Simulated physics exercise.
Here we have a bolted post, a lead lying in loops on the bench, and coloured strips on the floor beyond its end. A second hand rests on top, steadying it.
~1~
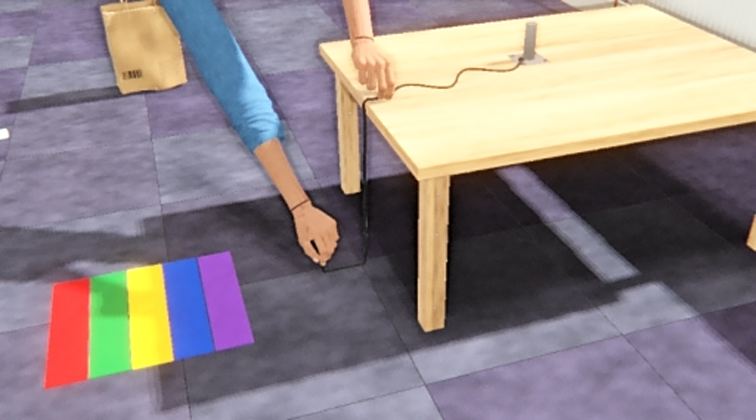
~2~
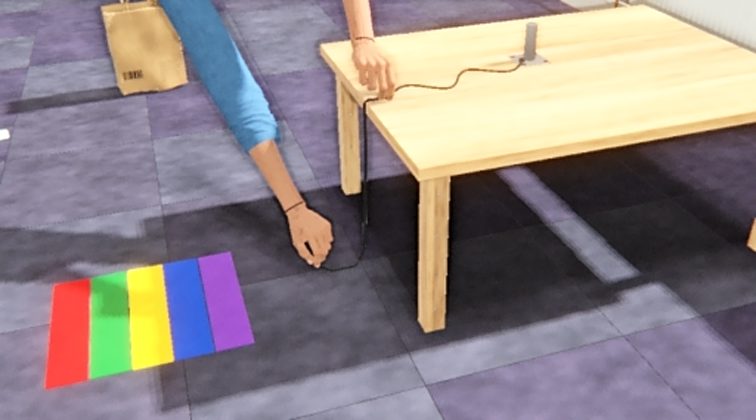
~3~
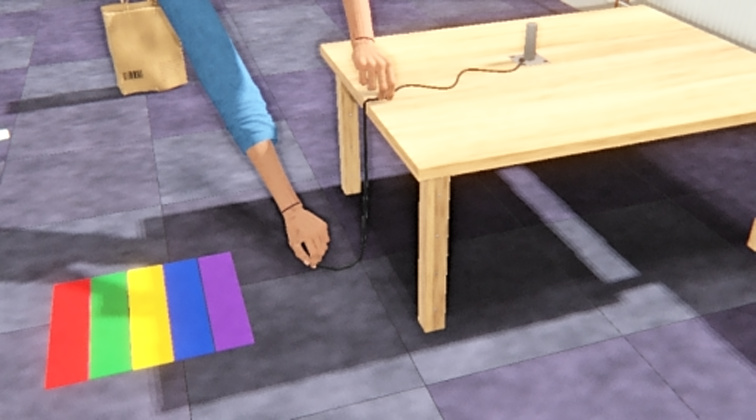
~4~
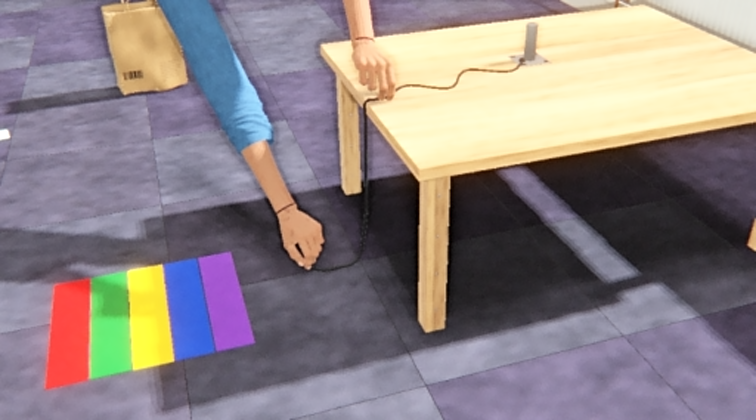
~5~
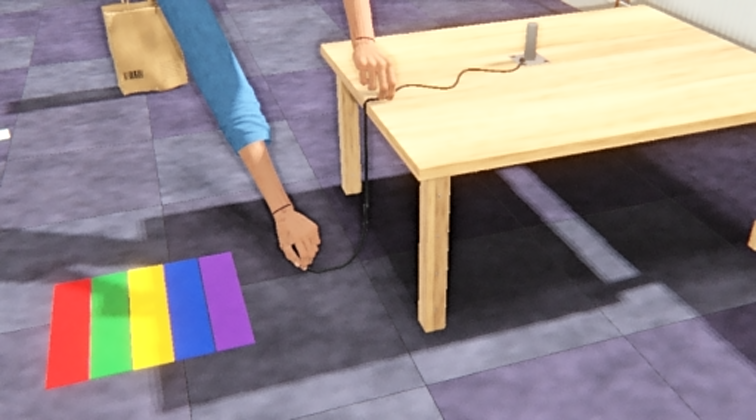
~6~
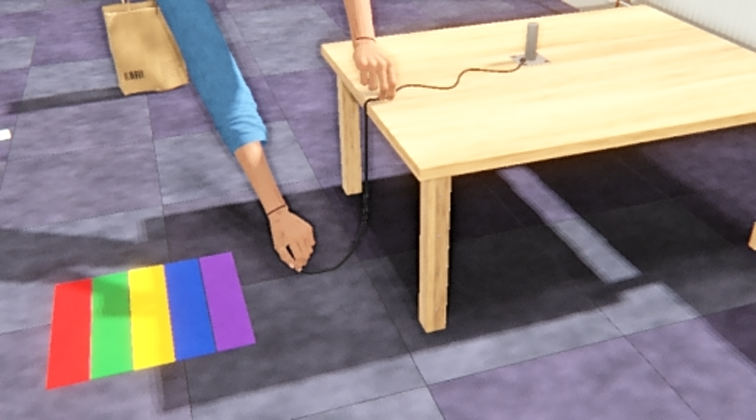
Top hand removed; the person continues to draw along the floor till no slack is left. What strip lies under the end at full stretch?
The yellow one.
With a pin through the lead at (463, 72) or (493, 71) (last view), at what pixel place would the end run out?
Try one gives about (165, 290); try two, about (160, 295).
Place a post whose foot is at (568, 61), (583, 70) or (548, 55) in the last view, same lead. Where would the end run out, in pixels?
Approximate places, in that order: (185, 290), (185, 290), (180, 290).
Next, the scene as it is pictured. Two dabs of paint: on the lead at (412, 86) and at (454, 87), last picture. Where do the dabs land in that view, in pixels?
The first one ends up at (379, 94) and the second one at (418, 85).
Soon after, end near (207, 284); over purple.
After that, end near (168, 292); over blue.
At the stop, end near (145, 296); over yellow. The end stops over the yellow strip.
